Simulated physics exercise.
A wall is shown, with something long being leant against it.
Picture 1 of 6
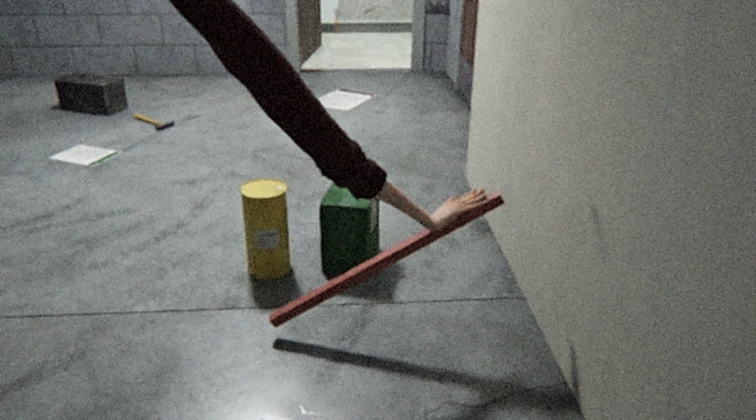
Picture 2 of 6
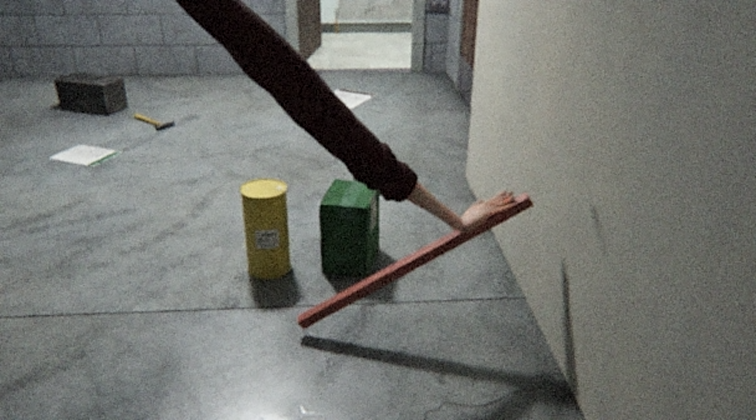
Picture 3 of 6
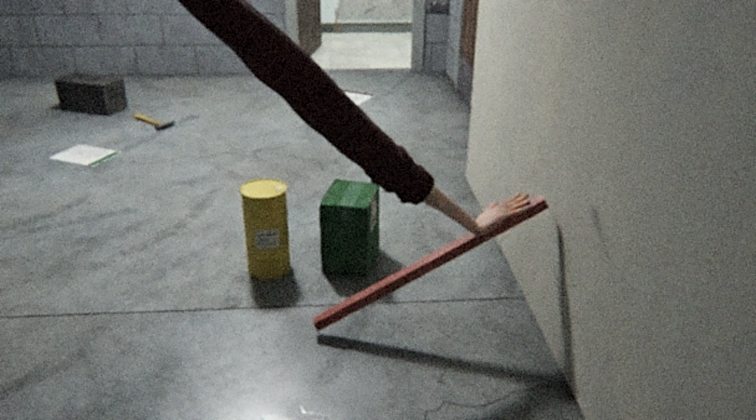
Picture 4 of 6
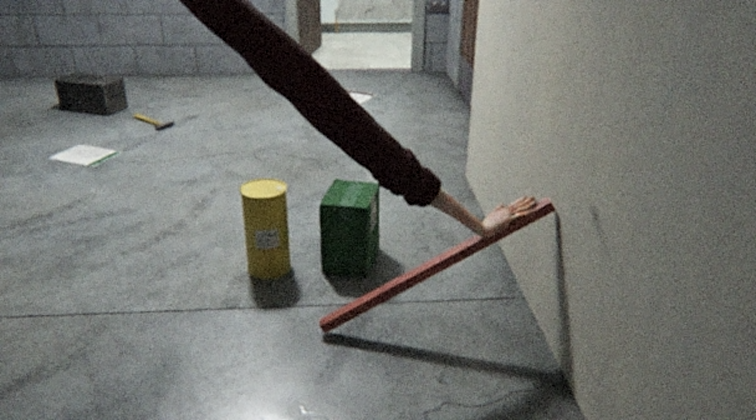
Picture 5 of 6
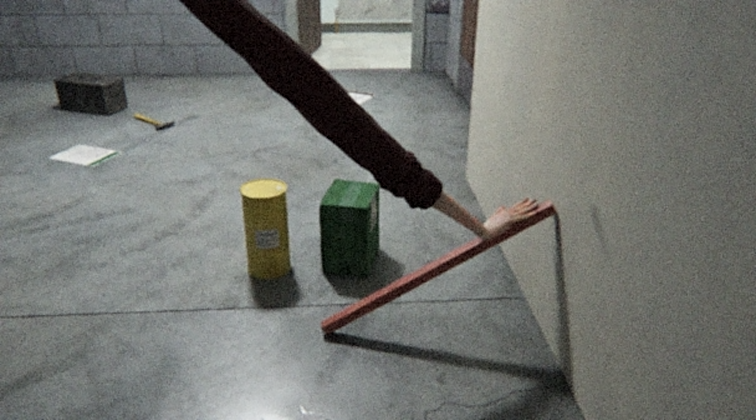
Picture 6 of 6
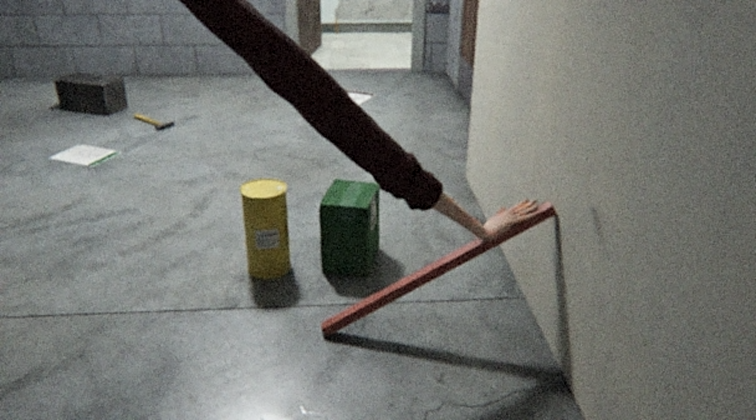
At the start, a hand holds a slanted red pole away from the pale wall on the right, near a yellow cylinder and a green box. The arm moves the pole rightward until its upper end meets the wall, then lowers it slightly and stays nearly still, the hand resting on the propped pole.
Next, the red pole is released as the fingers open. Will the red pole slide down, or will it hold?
Nice, it won't stay propped against the wall.
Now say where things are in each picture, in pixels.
In the first frame, not yet at the wall; red pole (383, 261); green box (351, 227).
In the second frame, not yet at the wall; red pole (411, 263); green box (351, 227).
In the third frame, not yet at the wall; red pole (426, 265); green box (351, 227).
In the fourth frame, not yet at the wall; red pole (433, 267); green box (351, 227).
In the fifth frame, propped up under the hand; red pole (435, 269); green box (351, 227).
In the sixth frame, propped up under the hand; red pole (434, 271); green box (351, 227).
Then, 0.50 s on from there, red pole leaning 13° more than when let go near (422, 294).
Then, 0.60 s on from there, red pole leaning 27° more than when let go near (416, 318).
In the end, moved from the start, red pole; the other 2 unmoved. At the end, from the last picture's camera, red pole near (415, 325). The pole slides down.
